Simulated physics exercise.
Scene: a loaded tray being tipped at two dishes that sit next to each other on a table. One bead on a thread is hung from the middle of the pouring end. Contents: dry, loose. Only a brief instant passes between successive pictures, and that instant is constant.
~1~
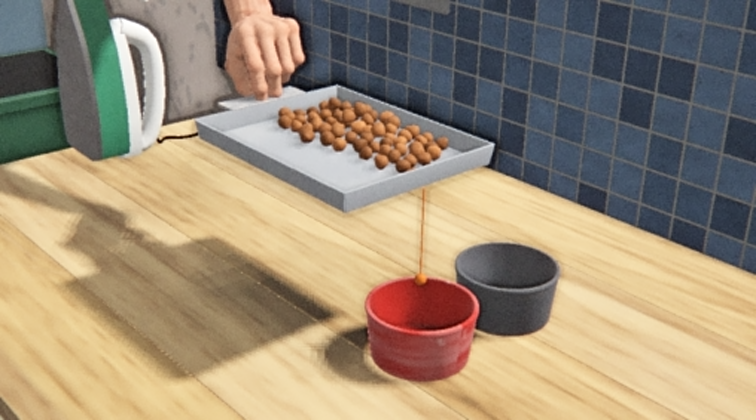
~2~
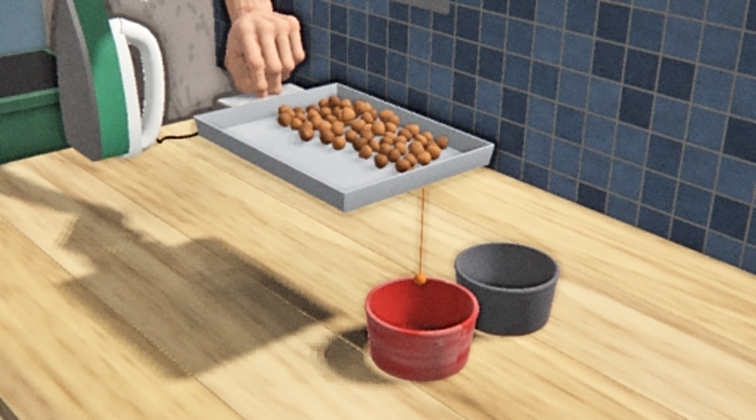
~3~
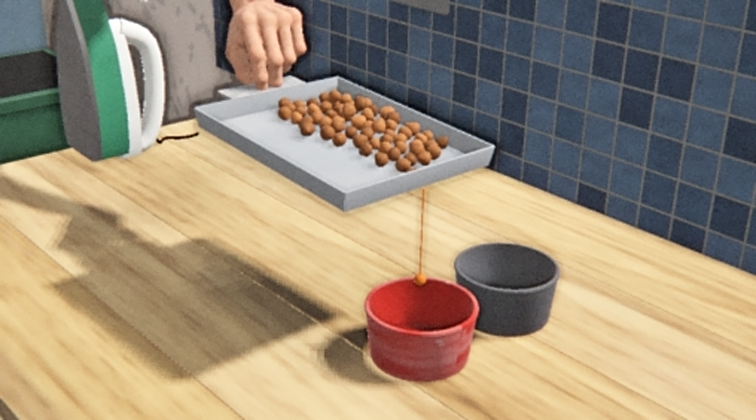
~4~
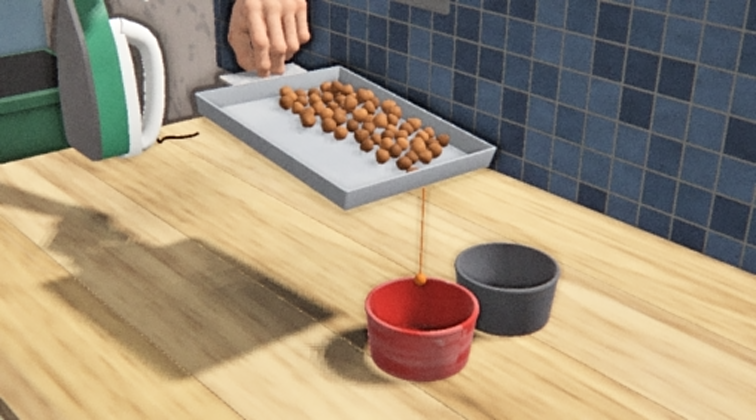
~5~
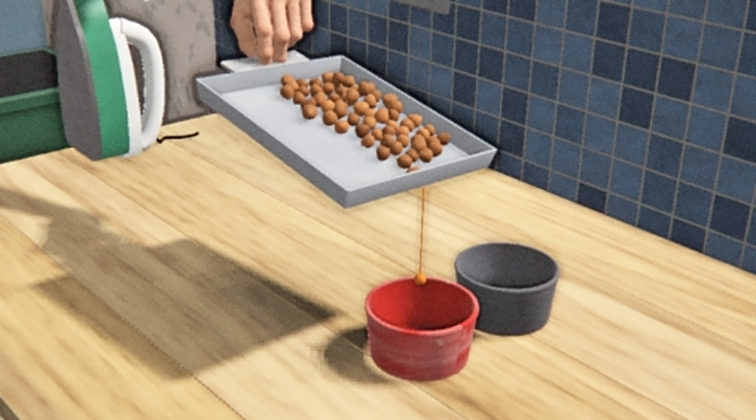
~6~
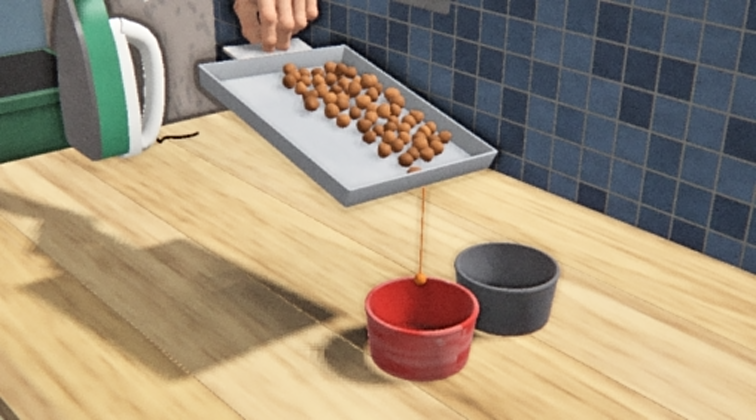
The video shows a hand holding a gray tray of small, round brown pieces above a red dish and a dark gray dish, gradually raising the handle end as the tray tilts slightly, while a bead hangs on a thread.
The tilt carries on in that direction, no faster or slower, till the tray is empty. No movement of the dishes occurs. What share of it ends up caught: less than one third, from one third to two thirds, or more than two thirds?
In the end the dishes will hold a fair part, one to two thirds of the load.
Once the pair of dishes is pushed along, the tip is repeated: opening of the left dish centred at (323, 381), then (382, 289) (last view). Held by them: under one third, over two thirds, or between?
At the first spot I'd expect under a third, and at the second spot under a third.
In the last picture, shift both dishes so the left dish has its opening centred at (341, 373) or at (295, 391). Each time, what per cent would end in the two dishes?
Respectively 20 percent and 0 percent.
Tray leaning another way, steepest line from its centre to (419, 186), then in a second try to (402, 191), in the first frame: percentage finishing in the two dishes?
I'd expect around 20 in a hundred first and around 20 in a hundred second.
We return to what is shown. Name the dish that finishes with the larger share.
The rightmost one.
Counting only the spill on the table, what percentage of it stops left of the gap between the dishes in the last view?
My estimate is some 0 per cent.
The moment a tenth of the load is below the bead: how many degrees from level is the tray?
Approx. 110° from level.
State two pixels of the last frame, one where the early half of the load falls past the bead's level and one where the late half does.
I'd place the first part at (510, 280) and the rest at (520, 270).
Soon after the last picture, tray tipped steeply; nearly all on the tray; a stray few outside both.
A little later, tray tipped right over; nearly all on the tray; a stray few outside both.
Later still, tray tipped past a quarter turn; a small part in the left dish; about a quarter in the right dish; about half outside both.
At rest, tray tipped past a quarter turn; a small part in the left dish; about a quarter in the right dish; about half outside both.
